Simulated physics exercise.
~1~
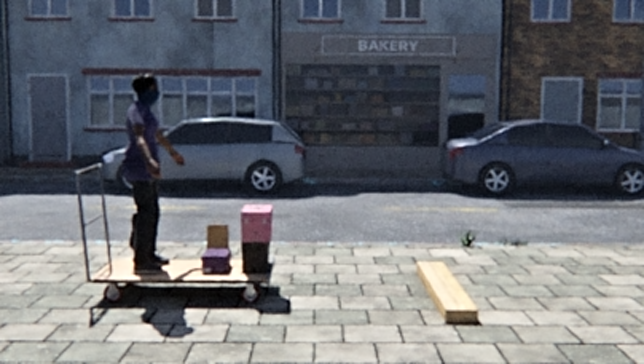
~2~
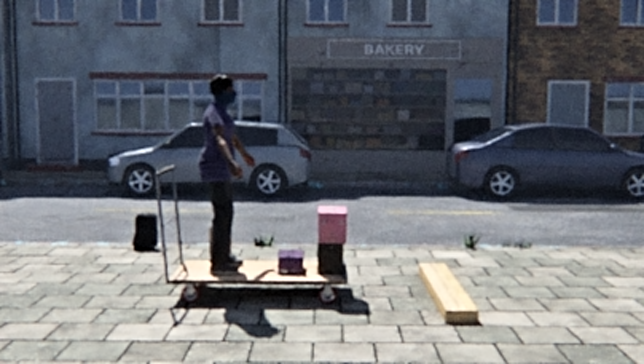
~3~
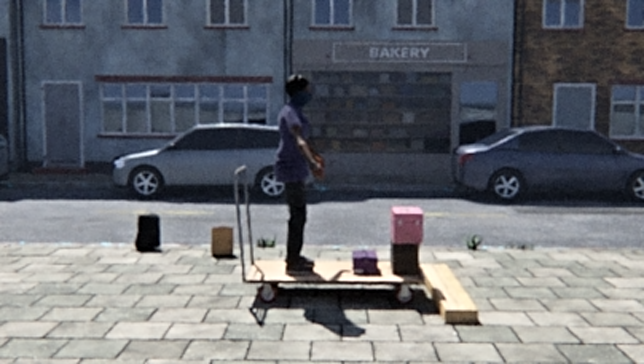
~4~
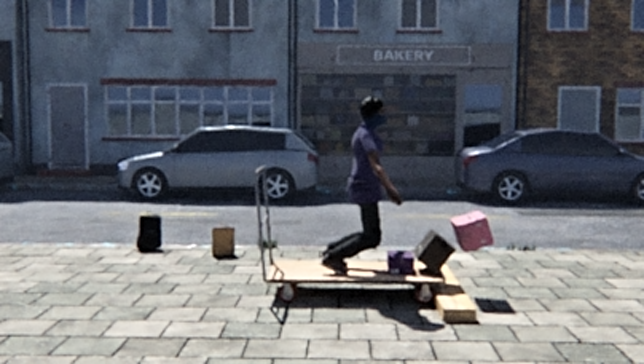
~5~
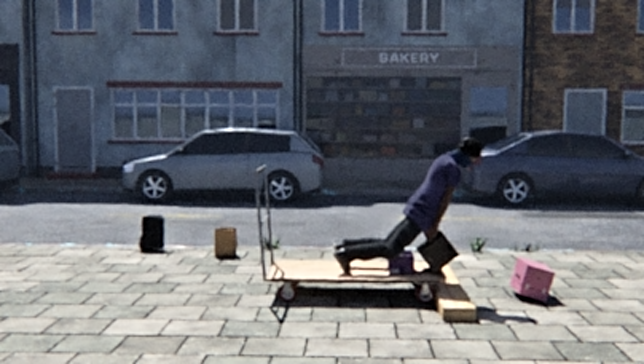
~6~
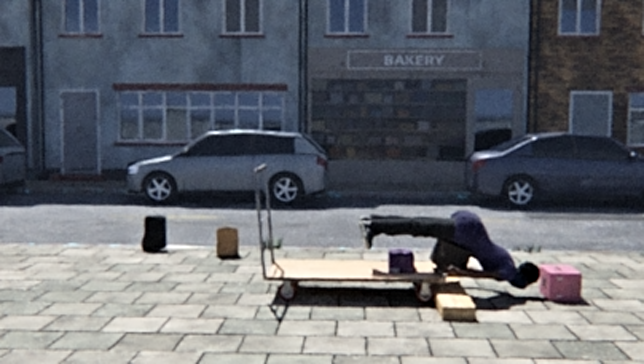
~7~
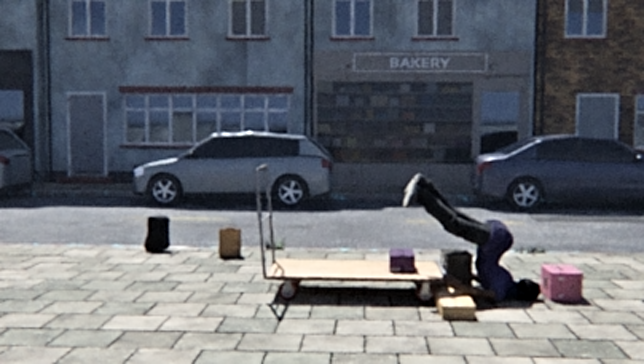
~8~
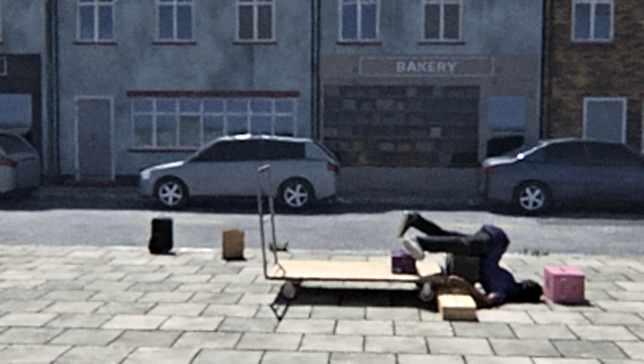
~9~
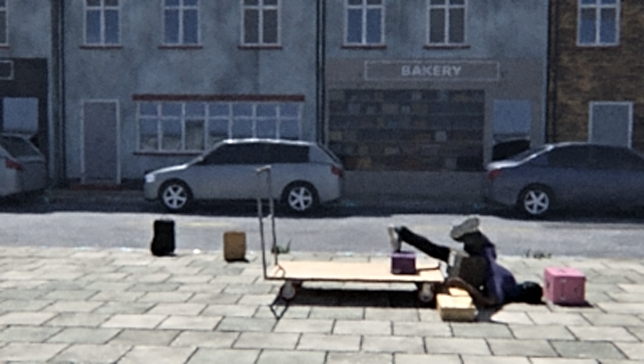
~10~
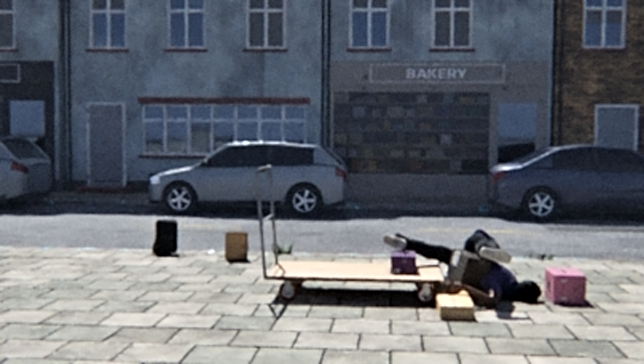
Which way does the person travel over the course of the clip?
The person moves to the right, first riding on the trolley and then falling forward over its front.
